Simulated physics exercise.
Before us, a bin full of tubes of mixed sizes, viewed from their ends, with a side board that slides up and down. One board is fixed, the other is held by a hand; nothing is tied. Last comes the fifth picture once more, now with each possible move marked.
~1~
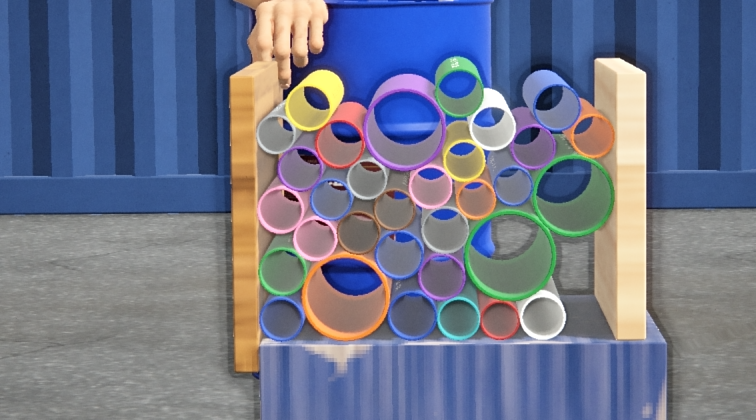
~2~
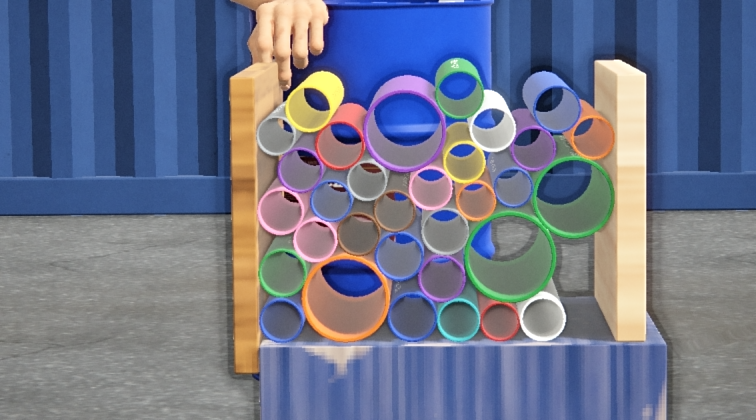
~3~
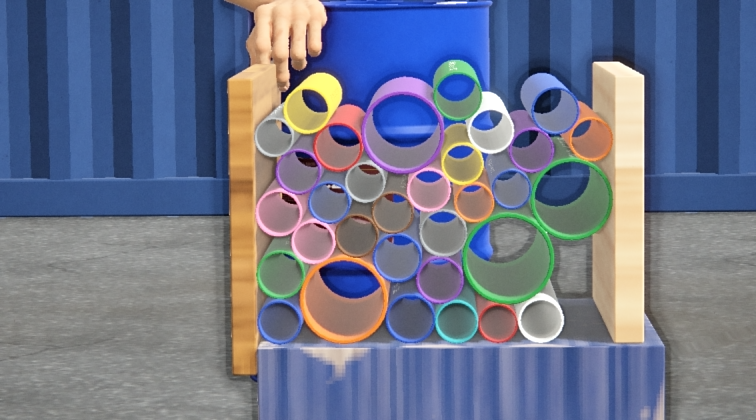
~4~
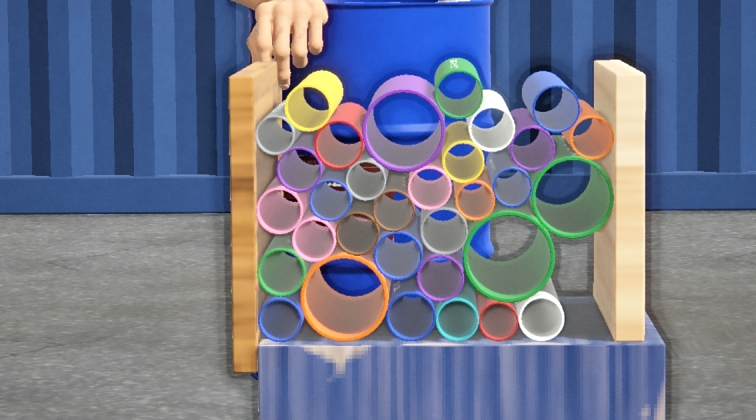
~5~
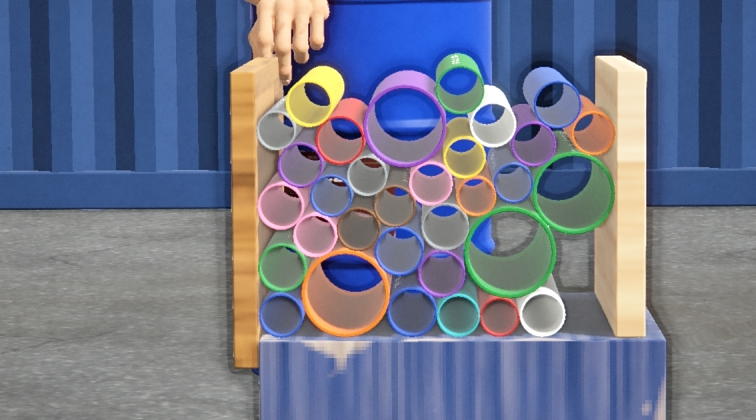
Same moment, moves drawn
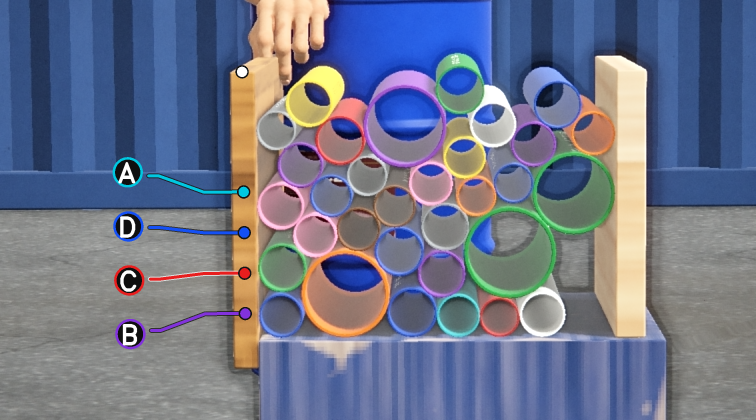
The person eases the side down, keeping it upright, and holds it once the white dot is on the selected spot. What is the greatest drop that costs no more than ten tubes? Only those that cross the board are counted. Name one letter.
Slide it to C.
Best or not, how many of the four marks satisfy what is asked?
Three of them.
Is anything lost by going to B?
Yes, at B.
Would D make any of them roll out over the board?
Yes.
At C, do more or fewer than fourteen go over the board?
It loses fewer than fourteen.
On the marked copy, A at (243, 192); B at (245, 314); C at (244, 273); D at (244, 233); the white dot at (242, 72).
Following C. Soon after the start, top of the board (257, 161).
Later, top of the board (258, 264).
In the end, top of the board (258, 272), about five out over the board.
As for the rest, A none out over the board; B more than ten out over the board; D two out over the board.
